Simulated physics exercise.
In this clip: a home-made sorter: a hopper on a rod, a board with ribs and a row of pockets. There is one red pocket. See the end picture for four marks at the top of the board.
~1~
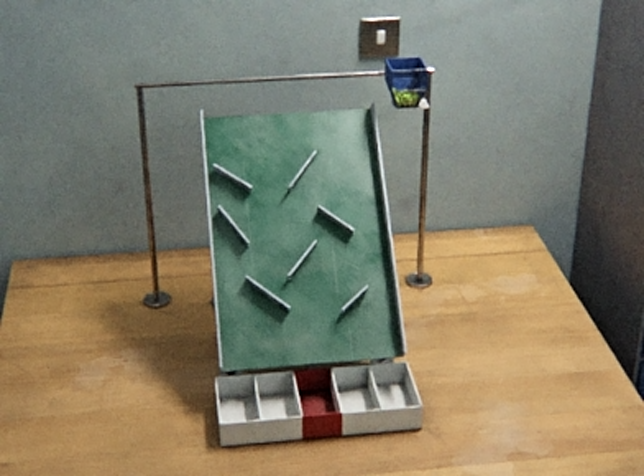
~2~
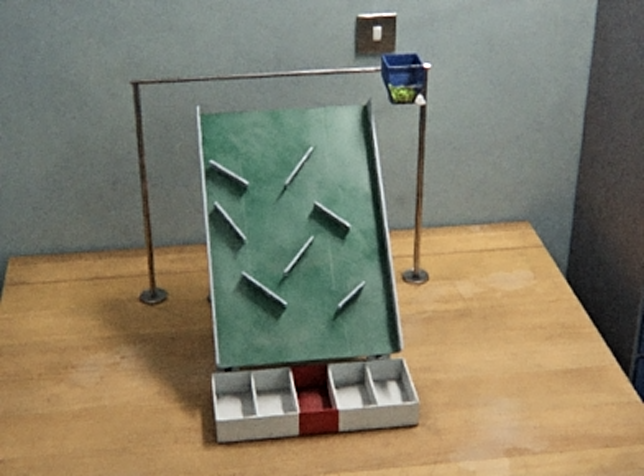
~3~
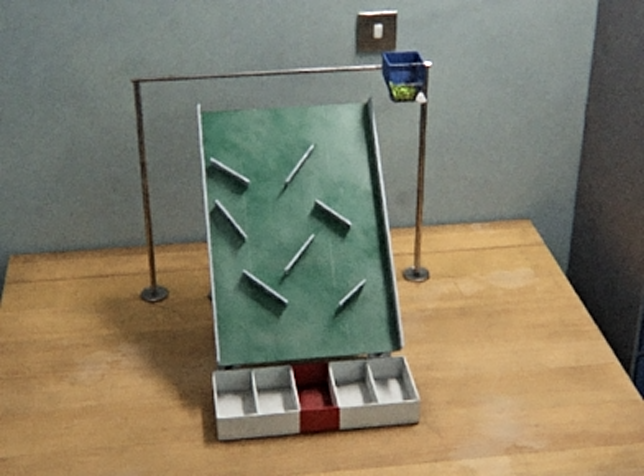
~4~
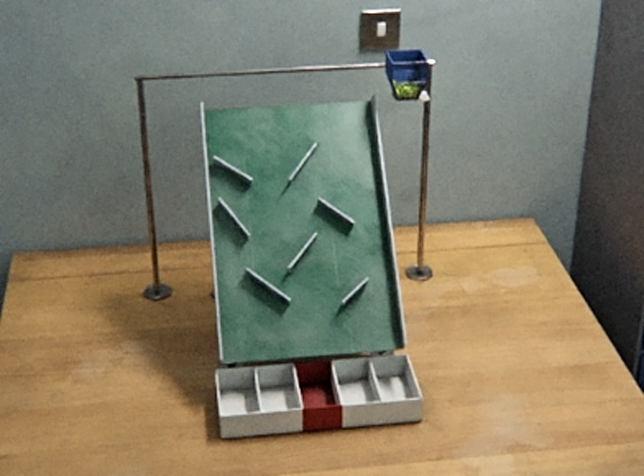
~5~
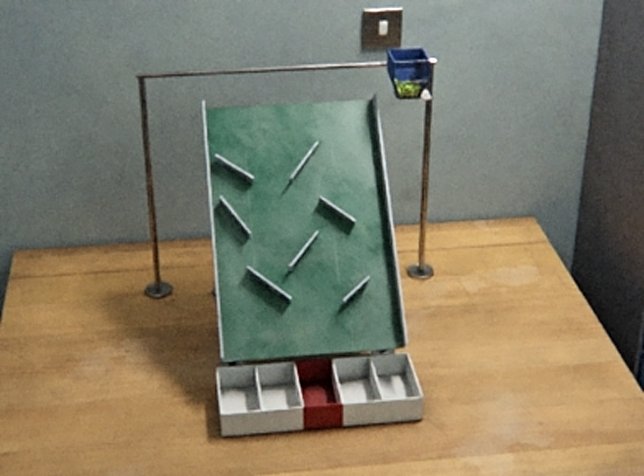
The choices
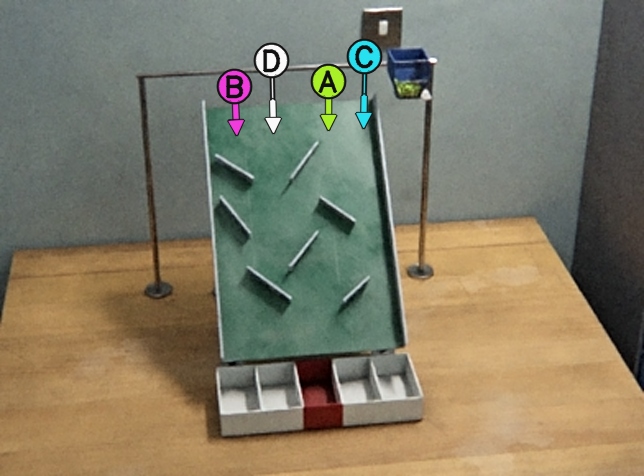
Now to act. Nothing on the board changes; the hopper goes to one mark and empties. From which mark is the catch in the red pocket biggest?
The best mark is B.
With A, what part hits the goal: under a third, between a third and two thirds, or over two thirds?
Mark A gives under a third.
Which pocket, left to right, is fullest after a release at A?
The fifth.
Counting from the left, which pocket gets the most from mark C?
The fifth.
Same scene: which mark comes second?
That would be D.
On the marked copy, mark A meets the board at (328, 124); mark B meets the board at (236, 129); mark C meets the board at (363, 122); mark D meets the board at (273, 127).
Choosing A, a small part in the red pocket, nearly all in other pockets.
Choosing B, about two thirds in the red pocket, about a third in other pockets.
Choosing C, none in the red pocket, nearly all in other pockets, a stray few outside the box.
Choosing D, about half in the red pocket, about half in other pockets.
